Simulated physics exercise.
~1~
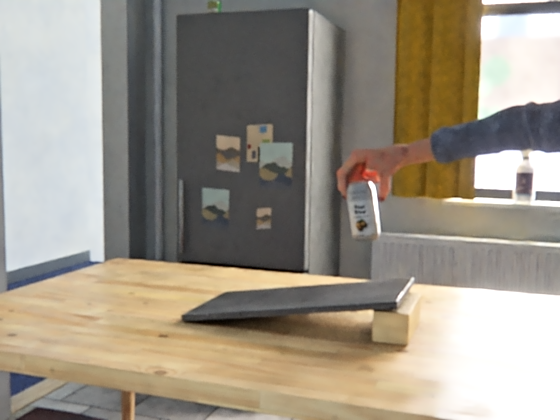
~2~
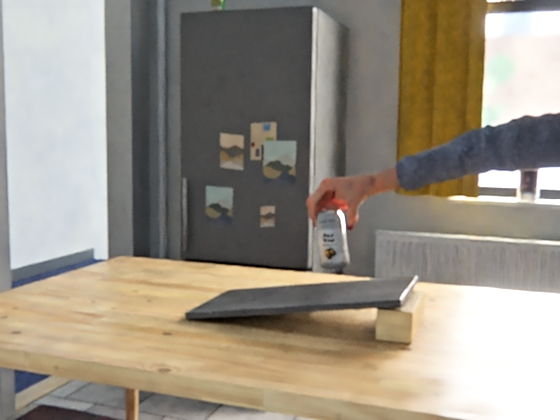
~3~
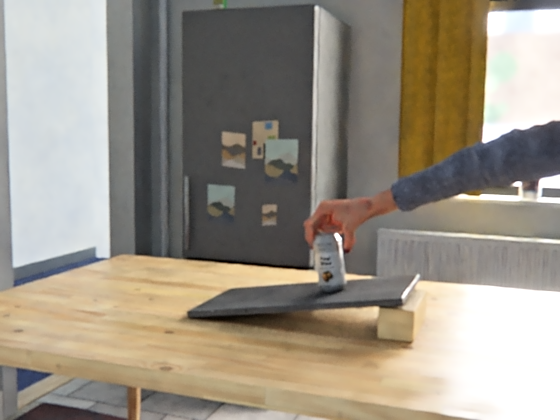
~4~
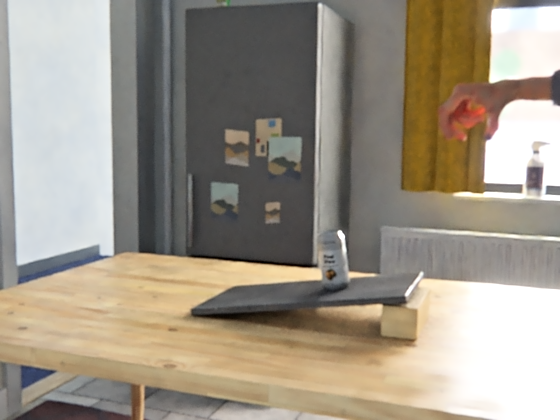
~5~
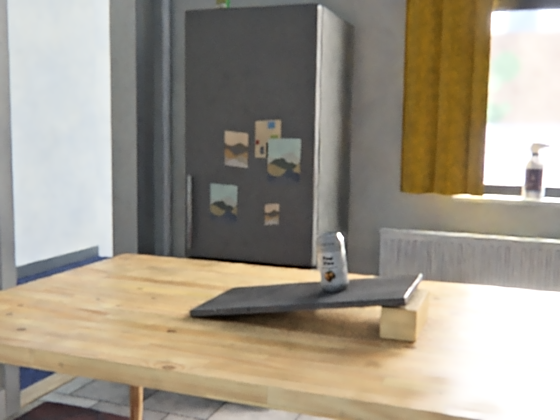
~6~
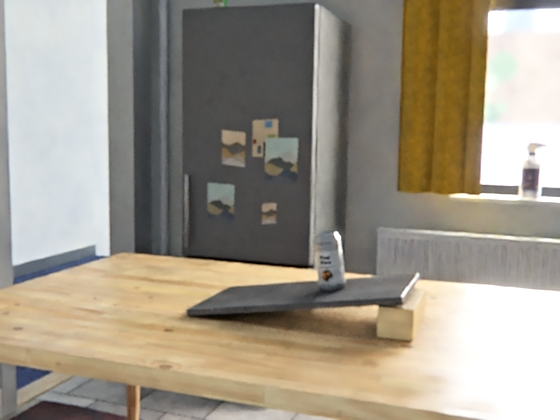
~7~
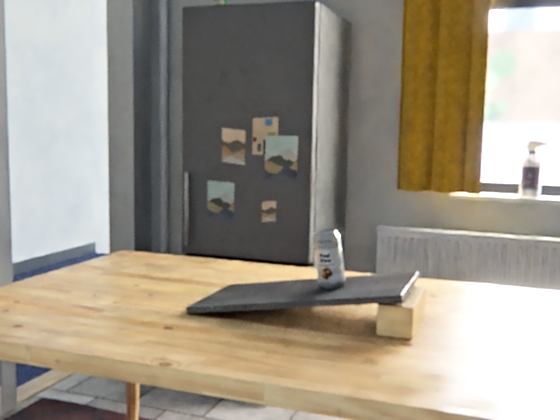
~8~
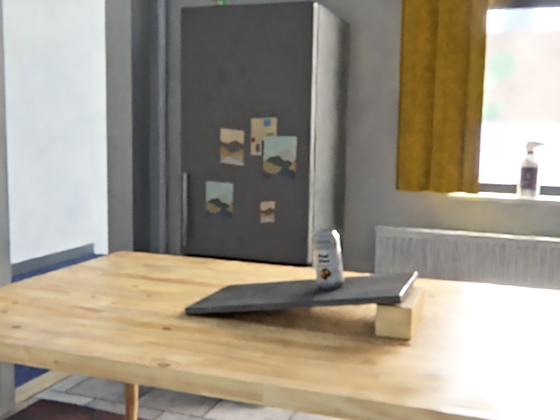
In a kitchen, a hand lowering a white can onto a sloping dark board, releasing it and withdrawing, the can staying put.
